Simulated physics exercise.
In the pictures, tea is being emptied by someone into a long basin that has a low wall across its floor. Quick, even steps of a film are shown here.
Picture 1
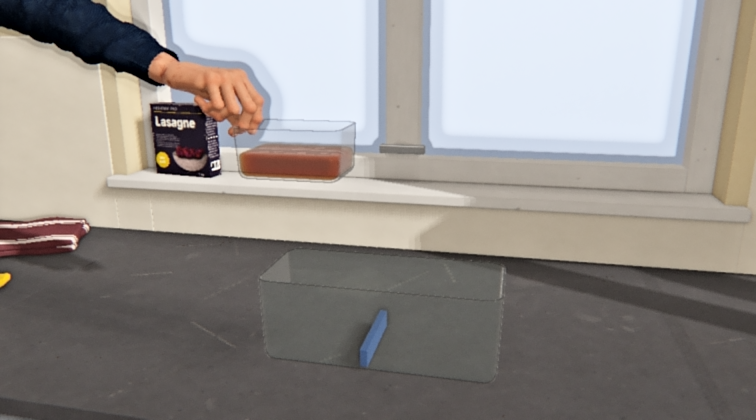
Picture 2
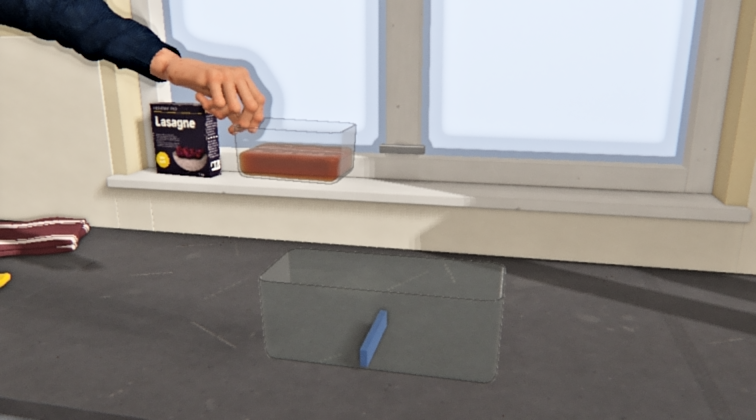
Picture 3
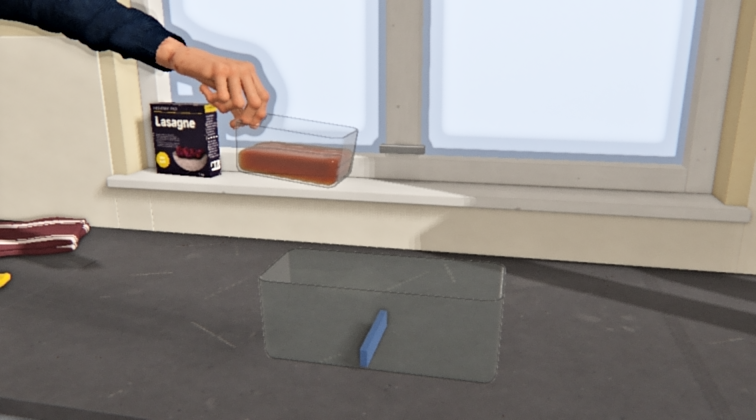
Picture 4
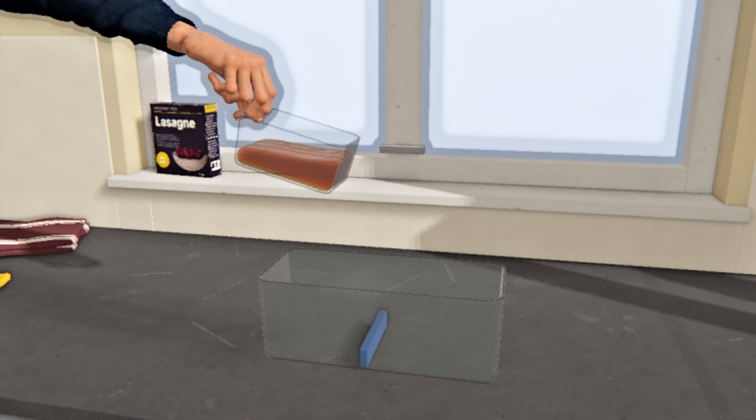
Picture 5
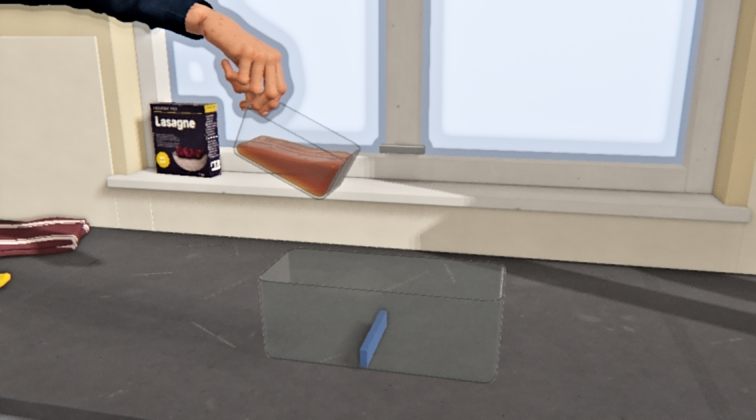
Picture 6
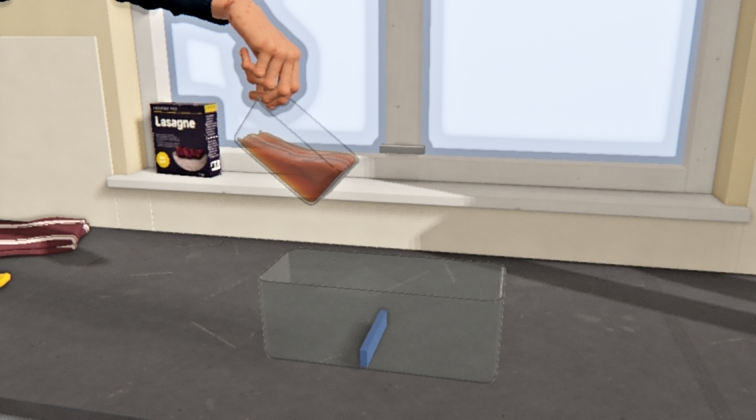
A hand in a dark blue sleeve grips a clear container of reddish-brown tea on a white windowsill, beside a dark lasagne box, seen from a fixed view across a grey counter. Below sits a long, clear, empty basin with a low blue wall across its floor, and a striped cloth lies at left. The hand rises, tilting the container increasingly rightward as the tea shifts inside.
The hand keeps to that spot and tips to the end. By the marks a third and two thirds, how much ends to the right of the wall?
The share right of the wall is the middle band, one third to two thirds.
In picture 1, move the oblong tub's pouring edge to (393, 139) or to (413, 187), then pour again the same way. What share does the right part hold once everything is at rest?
One after the other: 85 %, 85 %.
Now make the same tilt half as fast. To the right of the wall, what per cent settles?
It comes to around 65 per cent.
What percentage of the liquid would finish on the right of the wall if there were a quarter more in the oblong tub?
Roughly 65 %.
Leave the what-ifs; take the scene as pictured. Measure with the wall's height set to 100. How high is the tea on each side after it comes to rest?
It settles around 30 on the left side and around 40 on the right side.
A moment on, the oblong tub is tipped on its side and 19 per cent is still to pour, 1 is left of the wall and 27 right of it.
Next, the oblong tub is tipped right over and 7 per cent is still to pour, 28 is left of the wall and 60 right of it.
Then the oblong tub is tipped right over and 1 per cent is still to pour, 36 is left of the wall and 59 right of it.
Later the oblong tub is tipped right over and 0 per cent is still to pour, 39 is left of the wall and 60 right of it.
Finally, 39 per cent lies left of the wall, 60 right of it and 1 outside.
